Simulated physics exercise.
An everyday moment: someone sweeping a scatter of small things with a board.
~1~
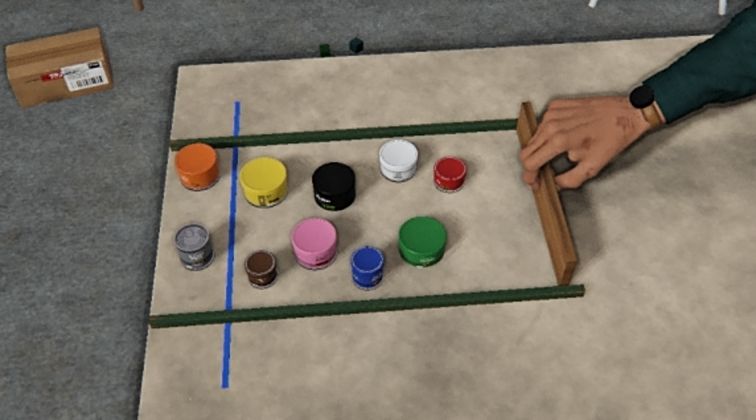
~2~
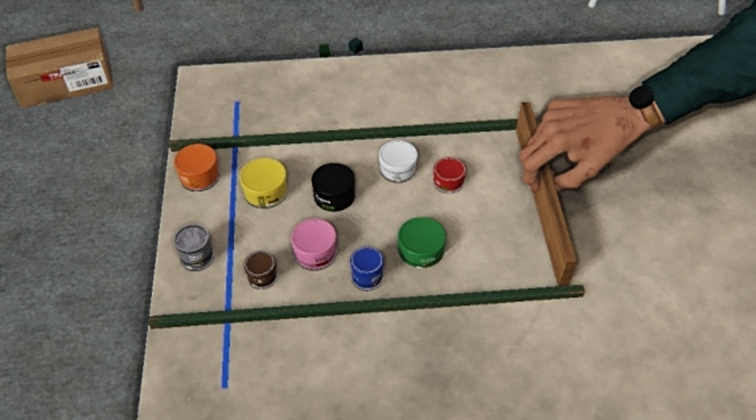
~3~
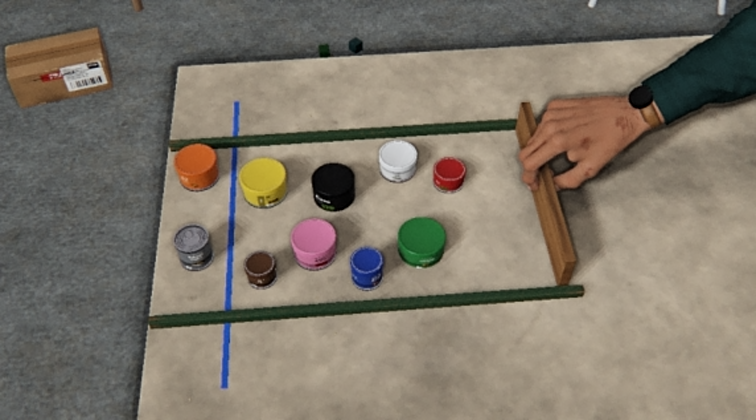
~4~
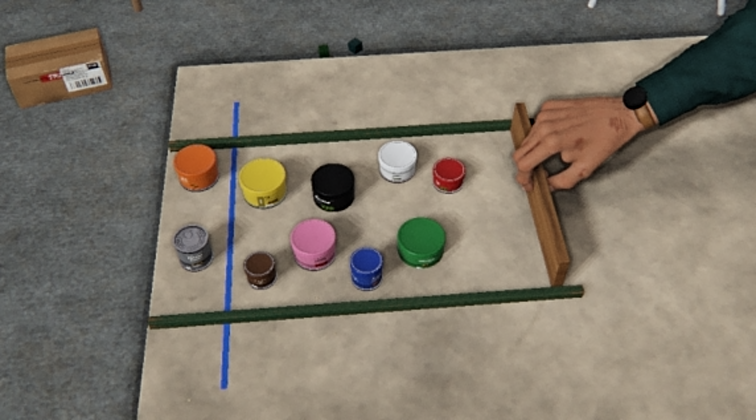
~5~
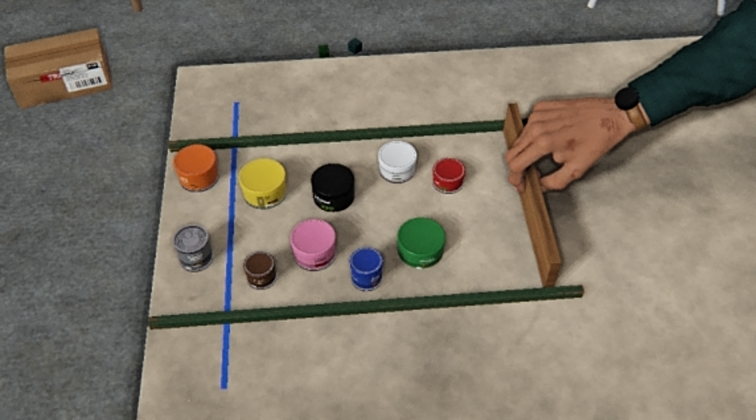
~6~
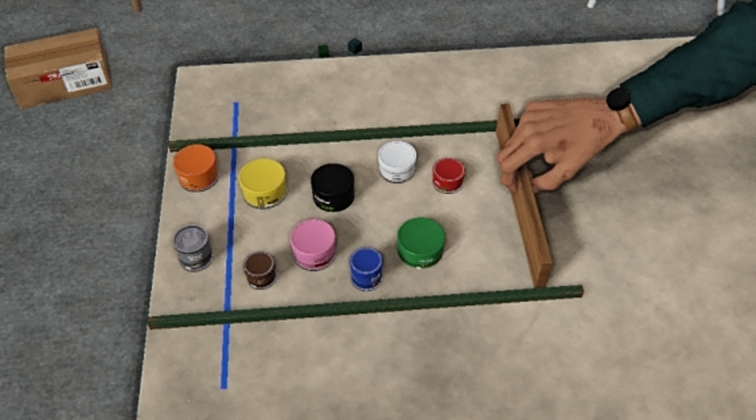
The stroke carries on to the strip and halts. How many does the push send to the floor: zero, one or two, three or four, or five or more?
Here the number that fall off is one or two.
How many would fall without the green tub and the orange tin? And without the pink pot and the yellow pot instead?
Fallen: 0, and 0 in the other try.
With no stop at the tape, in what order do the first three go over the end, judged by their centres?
They are the grey tin, the pink pot, the orange tin.
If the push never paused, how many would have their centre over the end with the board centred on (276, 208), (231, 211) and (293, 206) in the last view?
In that order 0, 1 and 0.
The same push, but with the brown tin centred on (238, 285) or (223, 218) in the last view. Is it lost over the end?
Place by place, it holds on; falls.
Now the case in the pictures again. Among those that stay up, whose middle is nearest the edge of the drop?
The pink pot ends nearest.
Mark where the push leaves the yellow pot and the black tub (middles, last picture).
About (187, 193), and the other about (179, 231).
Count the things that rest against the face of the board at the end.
That makes 4.
A little later, none off yet; orange tin at rest near (197, 168); grey tin at rest near (193, 248); brown tin at rest near (260, 271).
Next, none off yet; orange tin at rest near (197, 168); grey tin at rest near (193, 248); brown tin at rest near (252, 274).
When it is over, the number that fall off is one or two; down, grey tin.
